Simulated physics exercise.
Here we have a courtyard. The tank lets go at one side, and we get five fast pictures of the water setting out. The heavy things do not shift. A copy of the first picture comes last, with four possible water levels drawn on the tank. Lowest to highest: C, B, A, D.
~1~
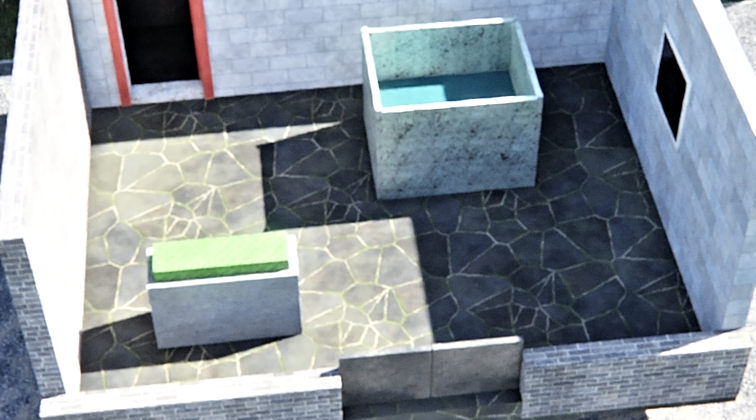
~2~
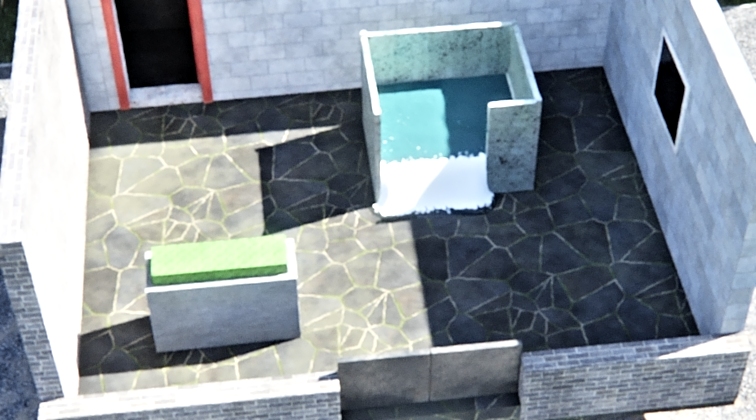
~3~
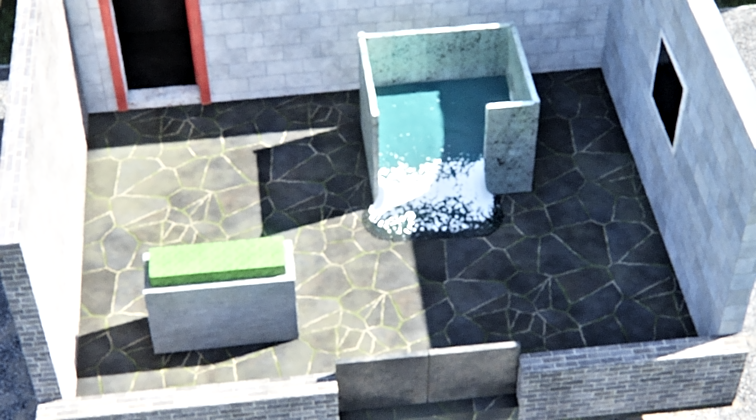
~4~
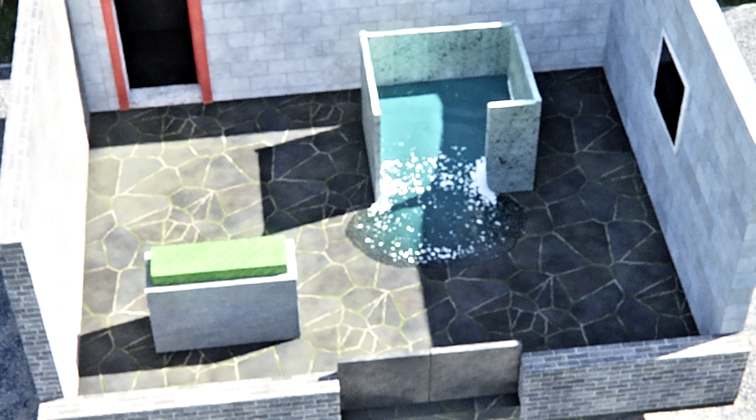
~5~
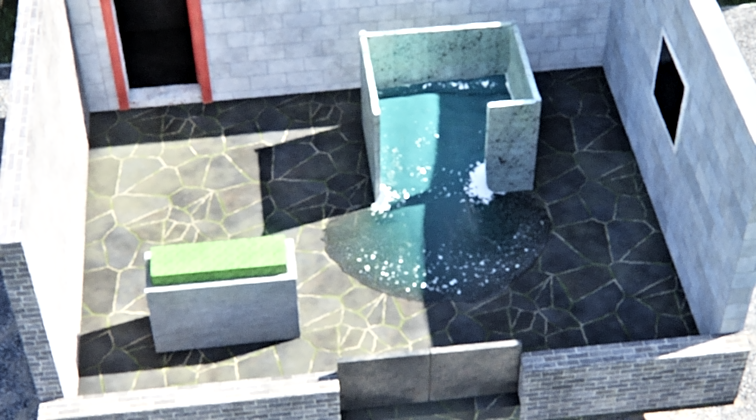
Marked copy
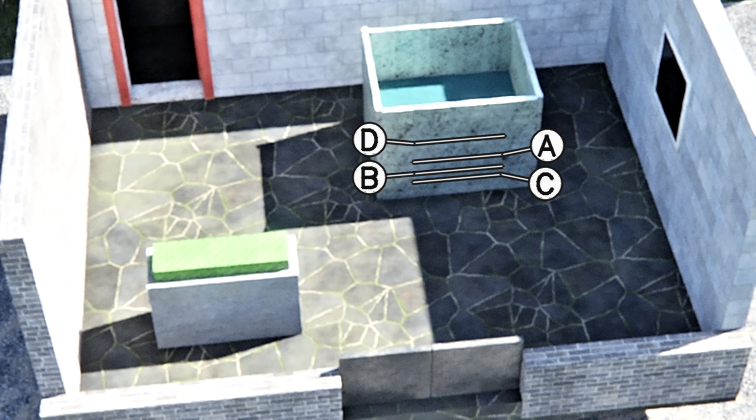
To begin with, water rests in a square stone tank in a walled courtyard with a red doorway and a green-topped planter. The tank's front side opens, and white, foaming water pours through the gap onto the paving. It fans out in a widening dark, rounded sheet as the foam thins into scattered flecks.
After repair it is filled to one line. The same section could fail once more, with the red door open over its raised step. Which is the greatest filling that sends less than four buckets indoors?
Go for D.
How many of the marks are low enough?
All of the four.
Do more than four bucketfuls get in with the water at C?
No, not at all.
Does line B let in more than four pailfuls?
No, not at all.
On the marked copy, A at (458, 158); B at (457, 170); C at (457, 178); D at (459, 139); from the bottom up C, B, A, D.
With A, nothing gets over.
With B, nothing gets over.
With C, nothing gets over.
With D, a bucket or two gets in.
